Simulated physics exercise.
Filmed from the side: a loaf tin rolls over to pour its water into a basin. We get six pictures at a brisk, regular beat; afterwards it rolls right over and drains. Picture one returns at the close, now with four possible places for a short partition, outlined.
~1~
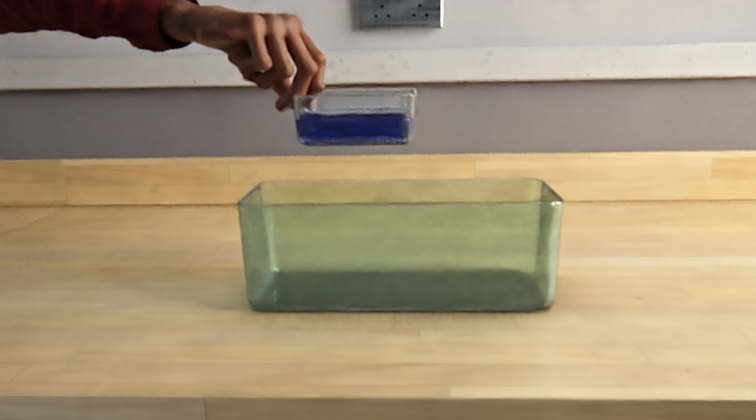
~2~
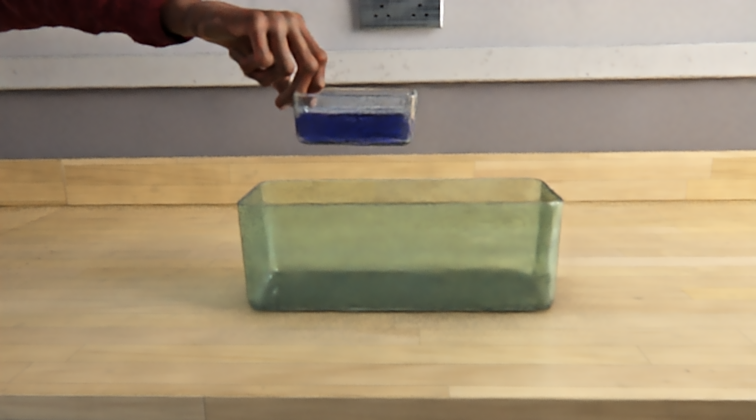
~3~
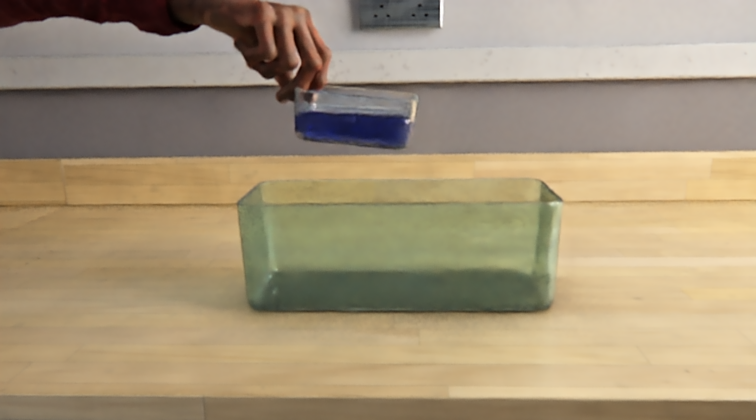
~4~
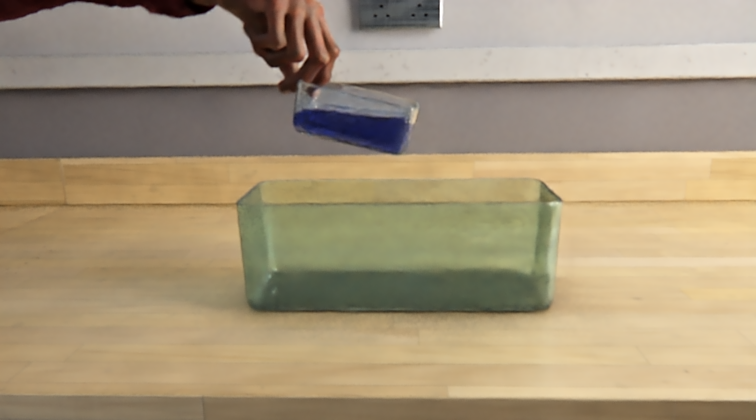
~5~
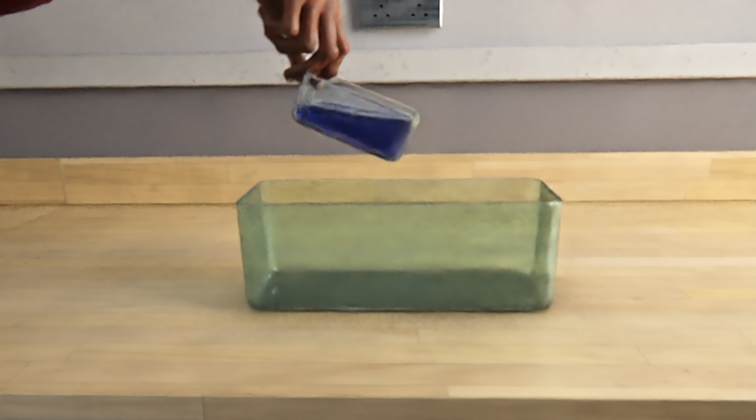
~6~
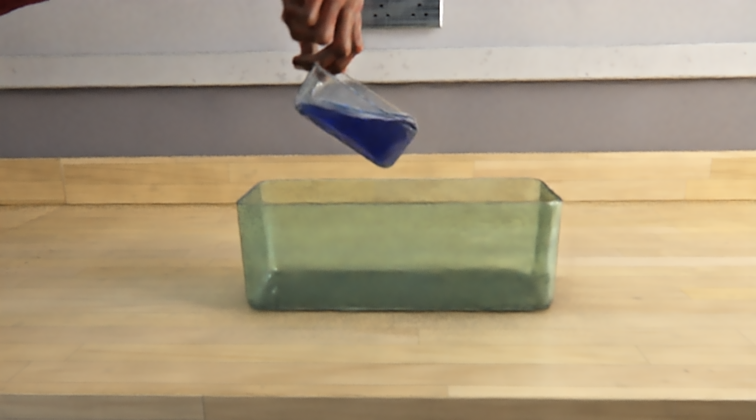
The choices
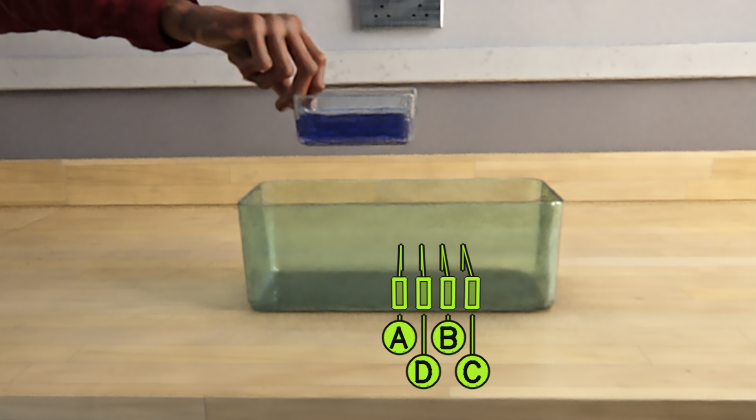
On a wooden counter, a hand held a small clear container of blue water above a larger greenish basin, then steadily tipped it down to the right until the water reached its lip.
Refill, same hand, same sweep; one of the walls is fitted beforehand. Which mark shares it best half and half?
Position B does it best.
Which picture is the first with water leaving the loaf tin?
In picture 6.
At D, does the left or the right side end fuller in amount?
The right one.
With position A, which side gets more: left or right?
The right side.
On the marked copy, A at (399, 315); B at (448, 315); C at (472, 315); D at (423, 315).
With A, about 18 % ends left of the wall and 81 % right of it.
With B, about 46 % ends left of the wall and 52 % right of it.
With C, about 82 % ends left of the wall and 14 % right of it; 4 % is lost outside.
With D, about 24 % ends left of the wall and 75 % right of it.
